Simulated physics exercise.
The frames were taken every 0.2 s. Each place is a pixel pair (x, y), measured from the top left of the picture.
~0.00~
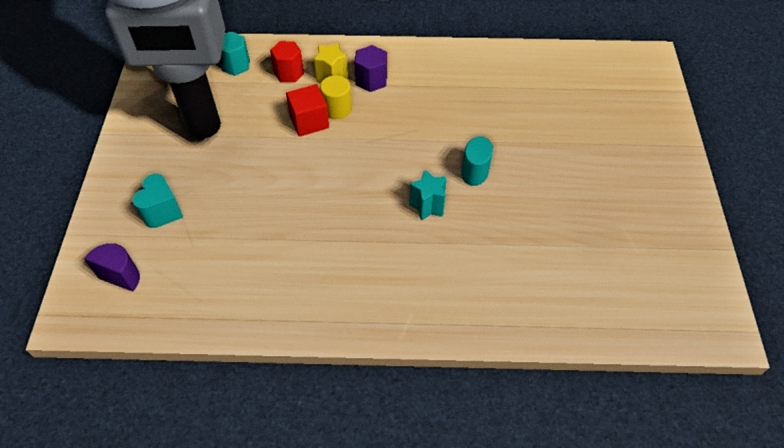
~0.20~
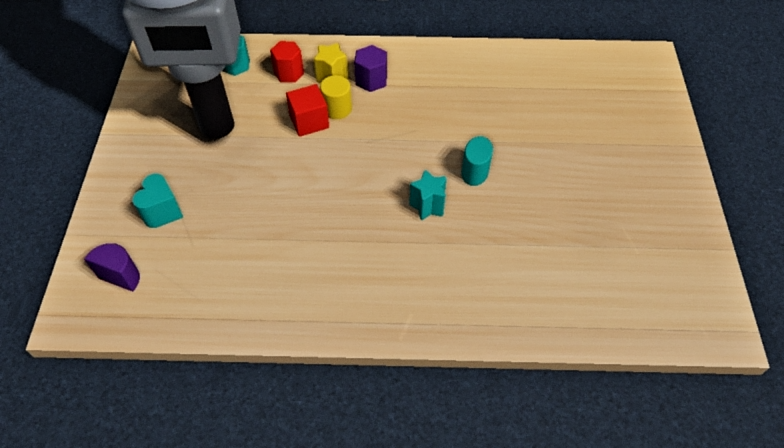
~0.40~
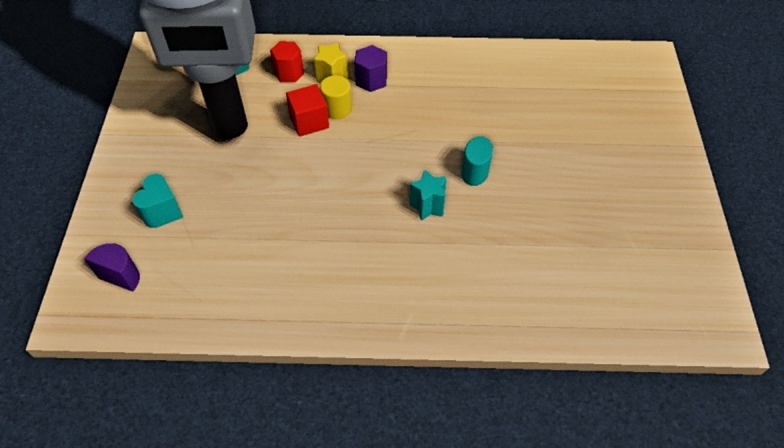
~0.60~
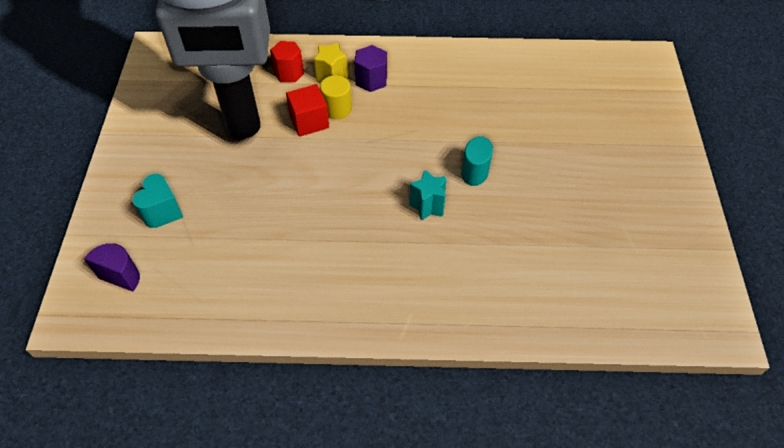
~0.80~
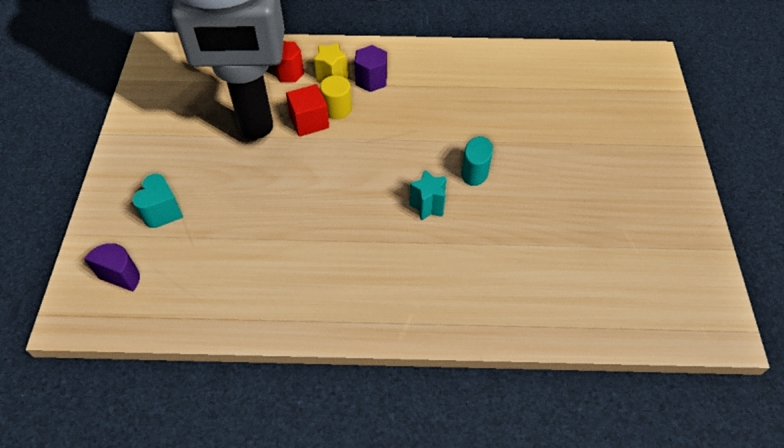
Robot arm with a black cylindrical tip sliding slightly right across a wooden board toward a red block, the coloured blocks staying still.
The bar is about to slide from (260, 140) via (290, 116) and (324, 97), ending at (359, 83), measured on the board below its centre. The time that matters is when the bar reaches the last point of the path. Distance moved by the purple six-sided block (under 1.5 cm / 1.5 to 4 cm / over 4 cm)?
Displaced 1.5 to 4 cm.
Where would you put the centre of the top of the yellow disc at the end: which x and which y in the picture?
I'd place it at (411, 86), taking the centre of its top.
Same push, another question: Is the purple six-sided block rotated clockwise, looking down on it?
I'd say no.
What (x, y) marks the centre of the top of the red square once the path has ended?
The top centre is at (381, 76).
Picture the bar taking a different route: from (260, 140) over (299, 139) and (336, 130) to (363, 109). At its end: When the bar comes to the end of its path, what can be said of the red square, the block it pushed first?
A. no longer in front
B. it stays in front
Answer: B.
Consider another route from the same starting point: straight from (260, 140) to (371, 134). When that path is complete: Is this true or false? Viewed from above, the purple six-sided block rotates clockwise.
This is true.
What follows on the original path. One third of the way, bar at (289, 102); red square at (321, 92), turned 25° clockwise; yellow disc at (354, 82).
Two thirds of the way, bar at (322, 84); red square at (354, 78), turned 45° clockwise; yellow disc at (387, 81).
At the end, bar at (359, 70); red square at (381, 76), turned 65° clockwise; yellow star at (340, 43), turned 60° anticlockwise; yellow disc at (411, 86); purple six-sided block at (386, 48), turned 45° anticlockwise.
